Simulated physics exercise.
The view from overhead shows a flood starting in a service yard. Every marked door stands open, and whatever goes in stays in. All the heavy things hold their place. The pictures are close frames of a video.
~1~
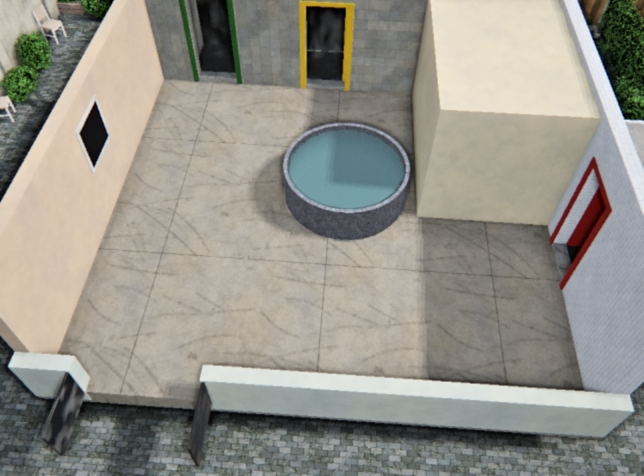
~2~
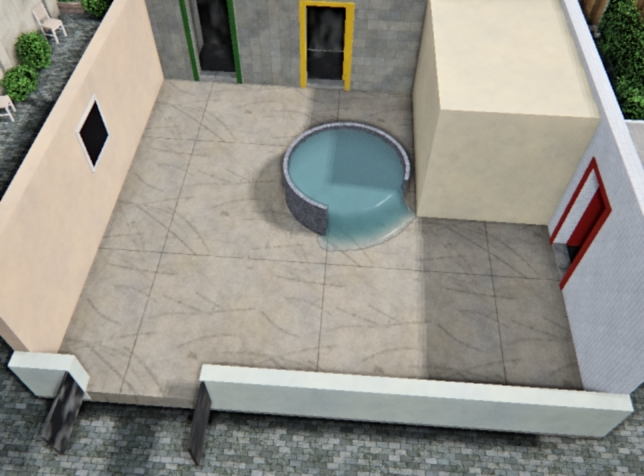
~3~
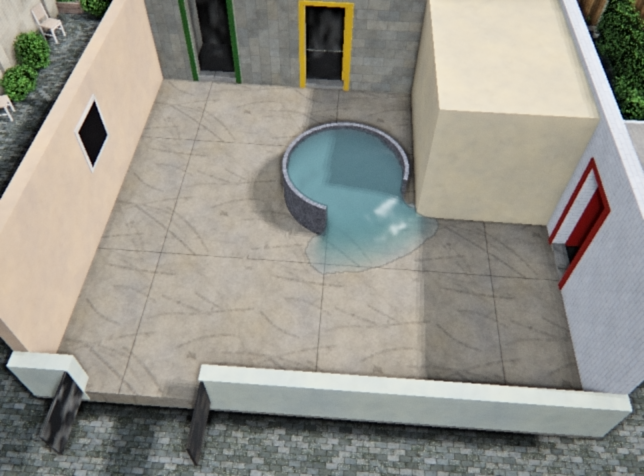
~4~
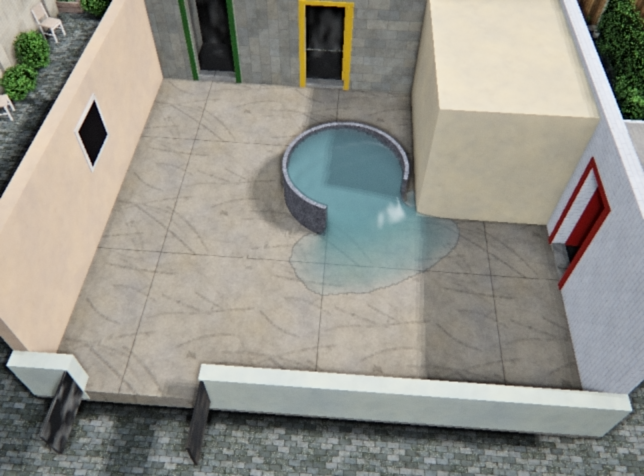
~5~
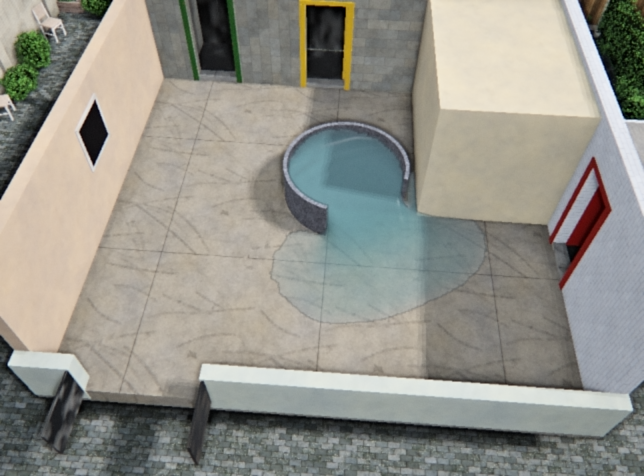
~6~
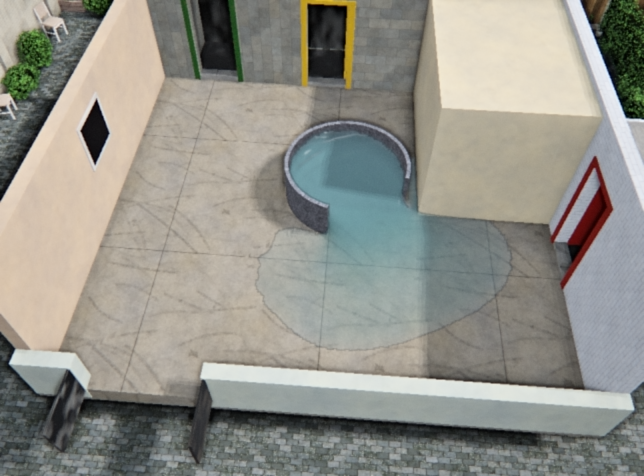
A round grey-walled pool of blue-green water stands in a paved, walled yard, seen from a high, still overhead view. Green- and yellow-edged doorways line the back wall, with a cream block to the pool's right, a red-edged doorway at far right and a dark window at left. The pool's near side opens, and water pours out, spreading forward and sideways across the paving in a widening, thin sheet.
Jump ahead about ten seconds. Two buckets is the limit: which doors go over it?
The green door stays within two buckets; the yellow door stays within two buckets; the red door lets in more than two buckets.
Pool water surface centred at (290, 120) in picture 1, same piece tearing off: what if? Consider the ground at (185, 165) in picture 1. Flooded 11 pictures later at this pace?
That spot ends up unaffected.
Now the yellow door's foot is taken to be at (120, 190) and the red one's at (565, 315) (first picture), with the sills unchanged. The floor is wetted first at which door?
My pick is the door marked red.
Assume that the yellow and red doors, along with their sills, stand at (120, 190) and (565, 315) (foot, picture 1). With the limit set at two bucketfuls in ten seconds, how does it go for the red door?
Result - the red one exceeds the limit.
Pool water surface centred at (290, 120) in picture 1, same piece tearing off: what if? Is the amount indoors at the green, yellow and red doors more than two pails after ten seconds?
Going door by door, the green door doesn't reach it, the yellow door doesn't reach it and the red door breaks the limit.
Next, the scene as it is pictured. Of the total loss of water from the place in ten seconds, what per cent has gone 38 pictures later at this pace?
My figure: 50 percent.
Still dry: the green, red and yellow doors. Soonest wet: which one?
I'd say the door marked red.
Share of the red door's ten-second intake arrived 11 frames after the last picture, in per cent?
I'd put it at about 10 per cent.
A moment on, water covers 35 % of the floor; the green door not reached, the yellow door not reached, the red door wet at the sill, nothing in.
Next, water covers 35 % of the floor; the green door not reached, the yellow door not reached, the red door over two buckets in.
Then, water covers 40 % of the floor; the green door not reached, the yellow door not reached, the red door over two buckets in.
Later, water covers 55 % of the floor; the green door not reached, the yellow door not reached, the red door far over two buckets in.
In the end, water covers 70 % of the floor; the green door not reached, the yellow door not reached, the red door far over two buckets in.
